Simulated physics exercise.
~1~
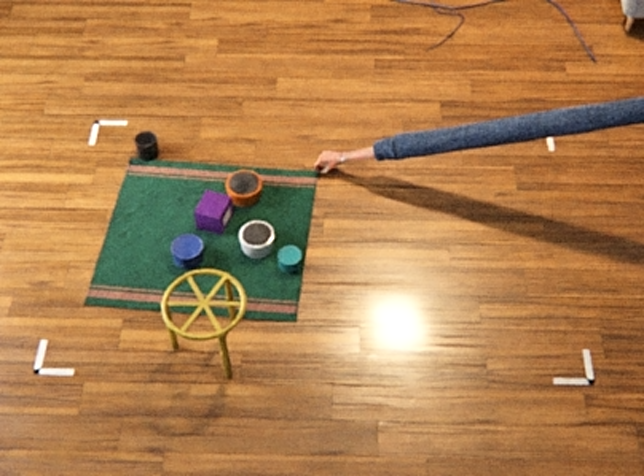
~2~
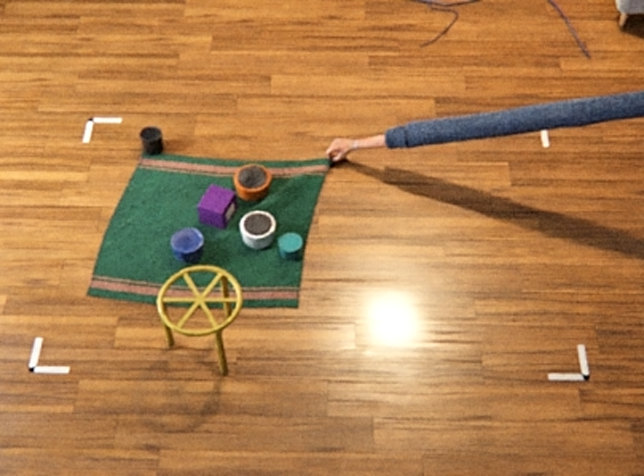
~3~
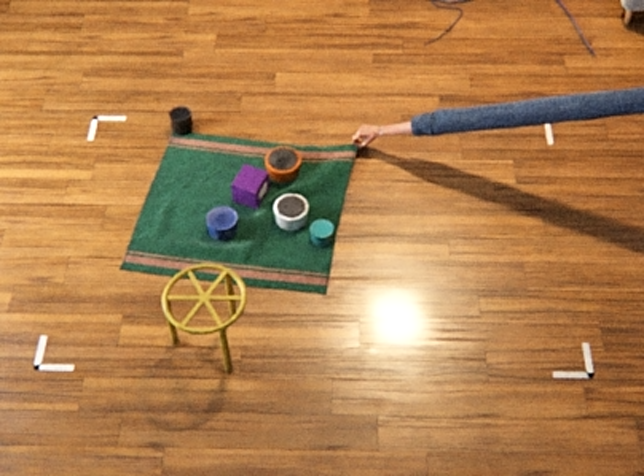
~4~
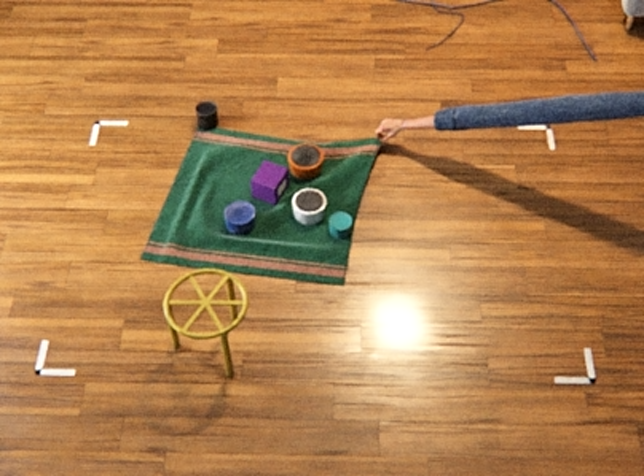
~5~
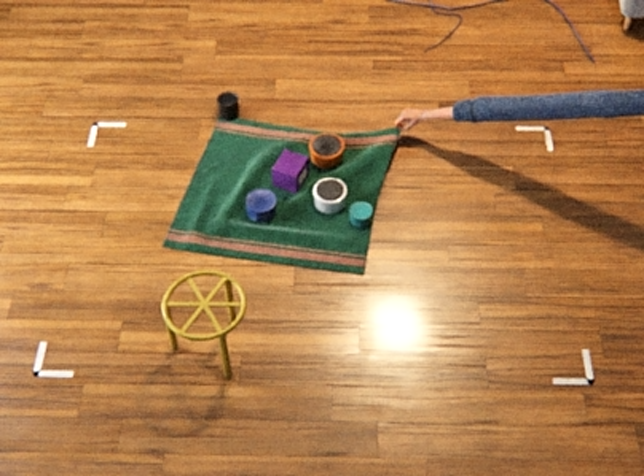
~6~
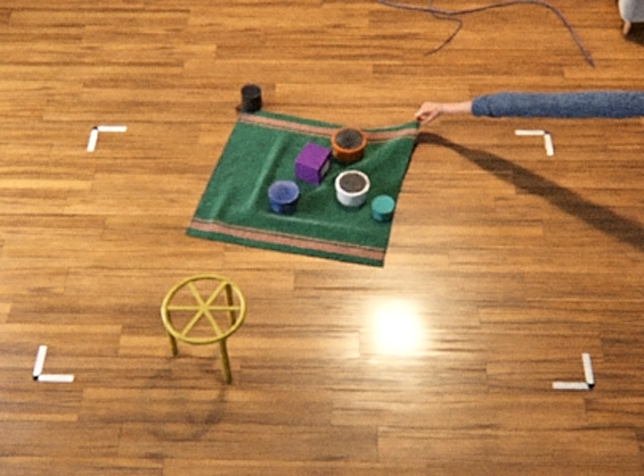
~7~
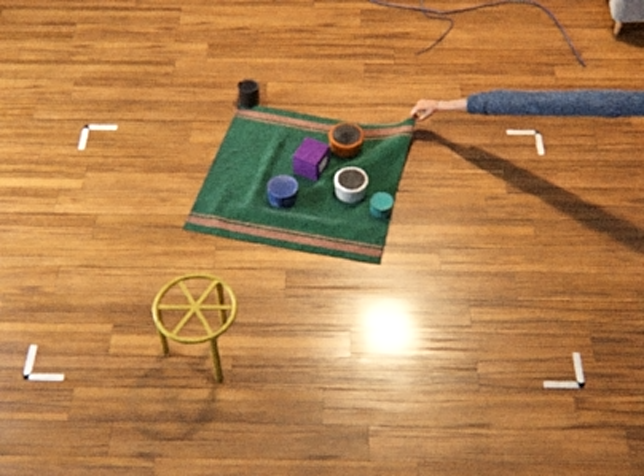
A green rug with pinkish striped ends lies on a wooden floor between white tape corner marks, seen from high above. On it sit an orange pot, a purple box, a white pot, a blue bucket and a teal bucket, with a black bin at its upper left corner and a yellow stool at its lower edge. A blue-sleeved arm reaching from the right grips the upper right corner and drags the rug right and slightly upward. The objects and bin travel along, while the stool stays behind. Finally the rug rests, slightly skewed, still held.
